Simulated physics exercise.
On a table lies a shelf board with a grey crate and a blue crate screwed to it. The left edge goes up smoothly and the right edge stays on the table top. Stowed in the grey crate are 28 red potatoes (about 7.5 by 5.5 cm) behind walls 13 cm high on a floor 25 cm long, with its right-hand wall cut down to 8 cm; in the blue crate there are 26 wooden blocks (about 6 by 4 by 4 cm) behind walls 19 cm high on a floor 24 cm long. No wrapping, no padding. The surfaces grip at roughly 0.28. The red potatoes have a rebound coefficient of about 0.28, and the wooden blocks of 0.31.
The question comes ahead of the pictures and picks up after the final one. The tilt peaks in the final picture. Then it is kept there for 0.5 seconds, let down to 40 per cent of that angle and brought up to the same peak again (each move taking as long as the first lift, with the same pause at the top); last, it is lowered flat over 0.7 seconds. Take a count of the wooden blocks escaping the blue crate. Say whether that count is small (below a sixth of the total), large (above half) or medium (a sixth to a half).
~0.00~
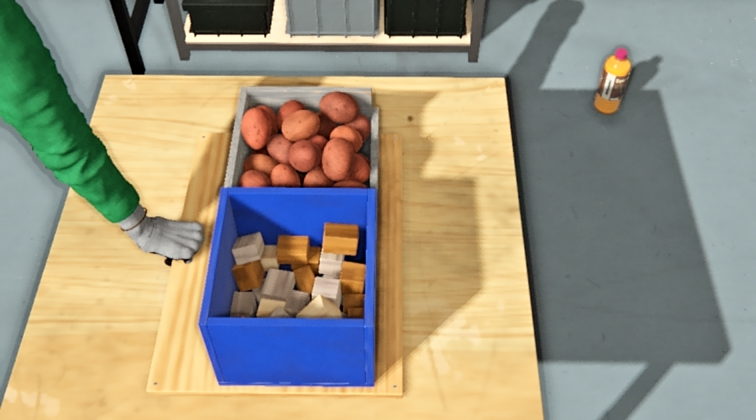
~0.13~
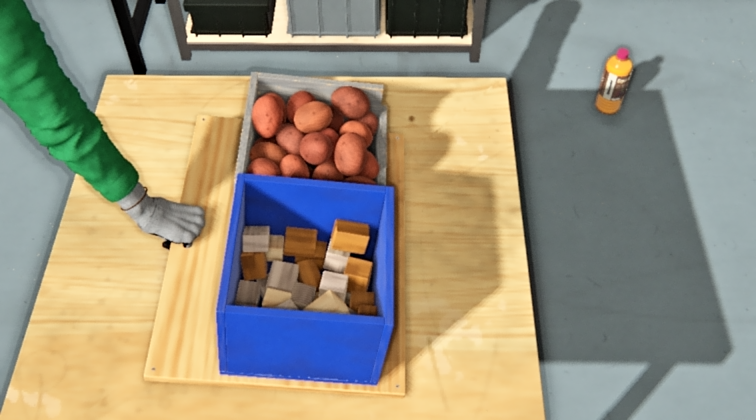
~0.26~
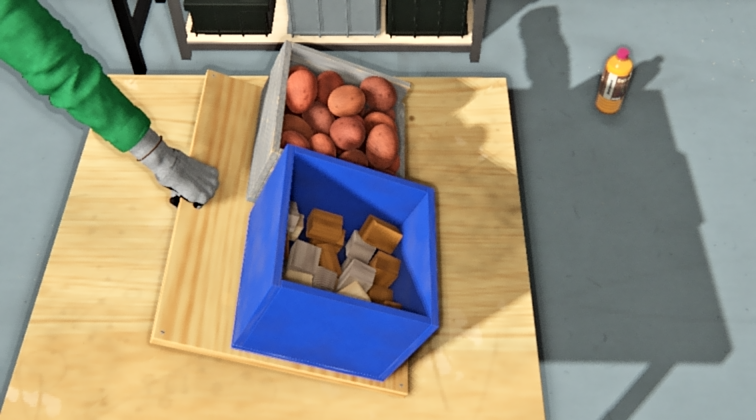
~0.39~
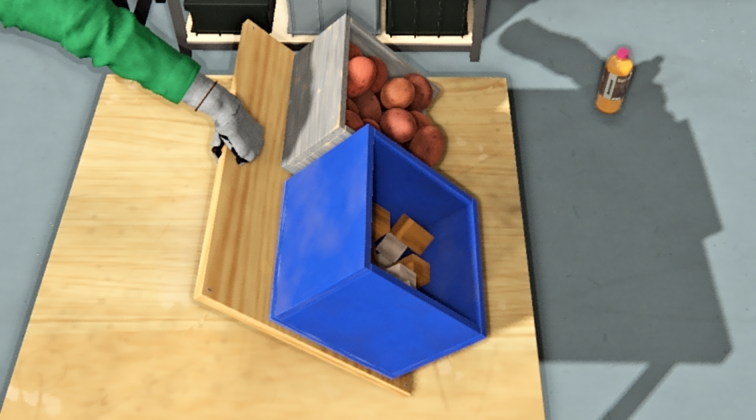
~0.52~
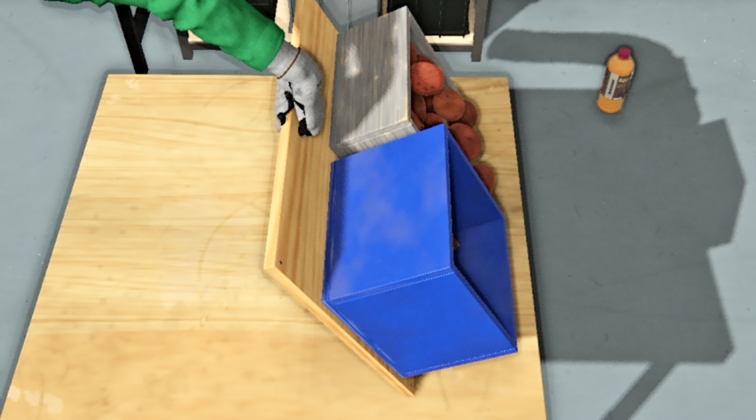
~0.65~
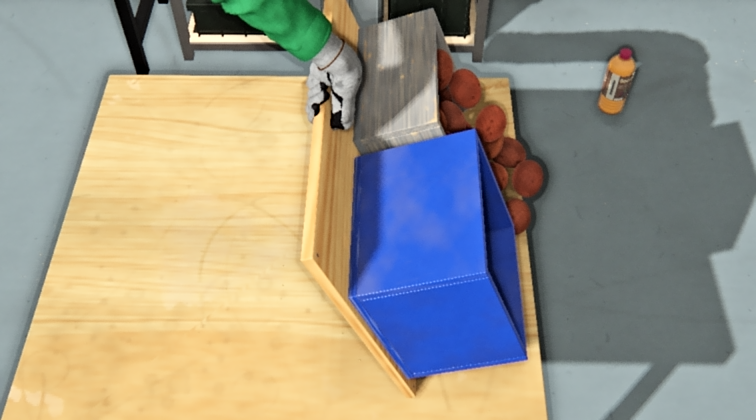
Small.
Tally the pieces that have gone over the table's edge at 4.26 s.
Piece count: About 12.
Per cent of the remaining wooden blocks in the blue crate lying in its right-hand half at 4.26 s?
Share in that half: About 80 %.
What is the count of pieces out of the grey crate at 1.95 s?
Grey crate: Roughly 18 out by then.
After 1.23 s, tilt 68°; grey crate 10 in, 18 out and blue crate 26 in, 0 out.
After 1.95 s, tilt 34°; grey crate 10 in, 18 out and blue crate 26 in, 0 out.
After 2.96 s, tilt 70°; grey crate 10 in, 18 out and blue crate 26 in, 0 out.
Final count (at 4.26 s), grey crate 10 in, 18 out and blue crate 26 in, 0 out. Asked share, 0 of 26, 0 per cent.
